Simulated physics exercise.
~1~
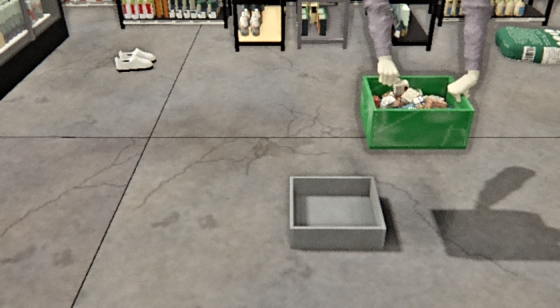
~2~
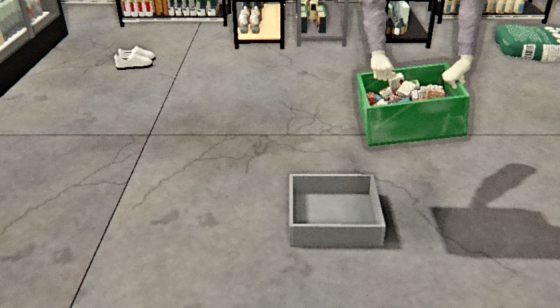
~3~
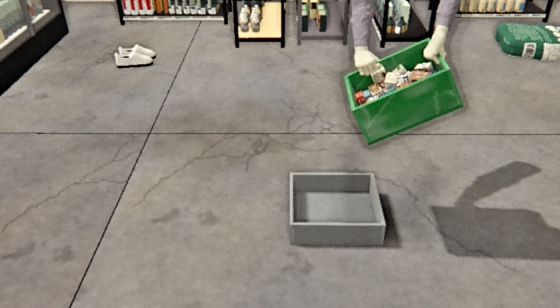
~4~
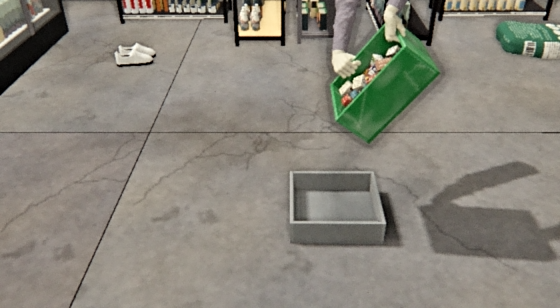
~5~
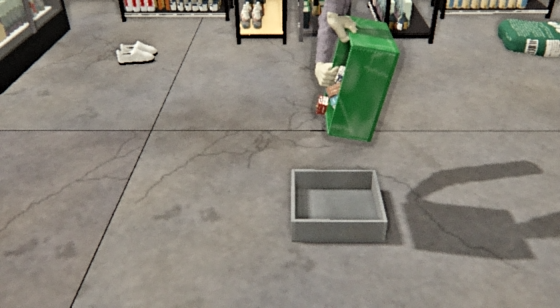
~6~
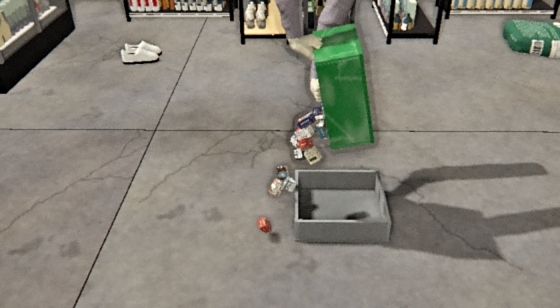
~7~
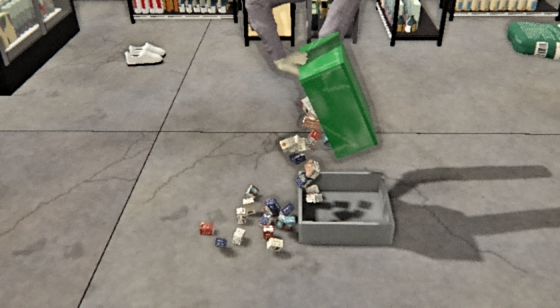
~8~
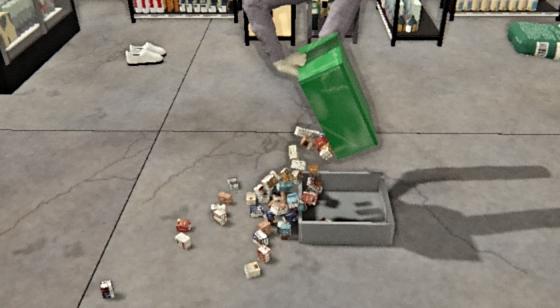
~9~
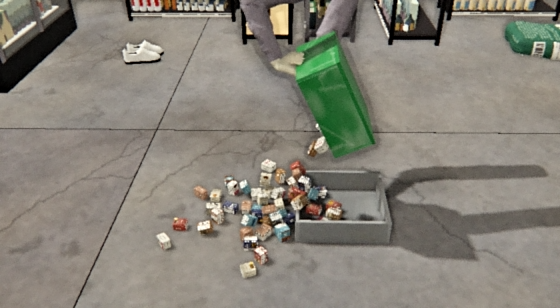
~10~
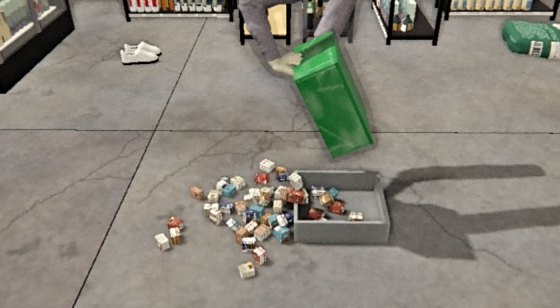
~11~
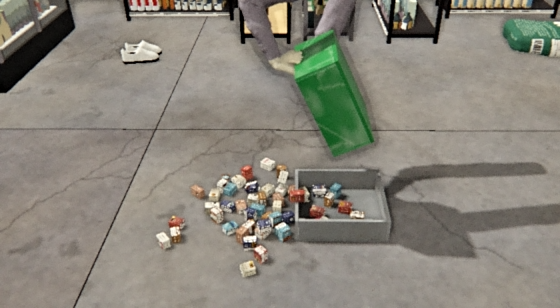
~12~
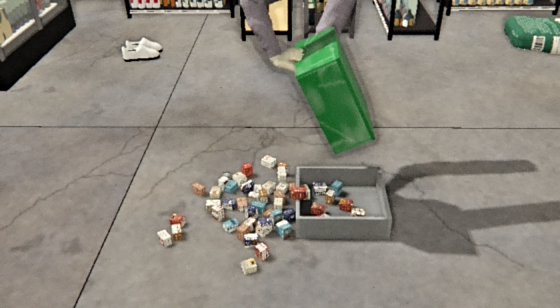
Person in white gloves lifting and tipping a green tote, spilling small cartons mostly onto the floor left of a grey box.
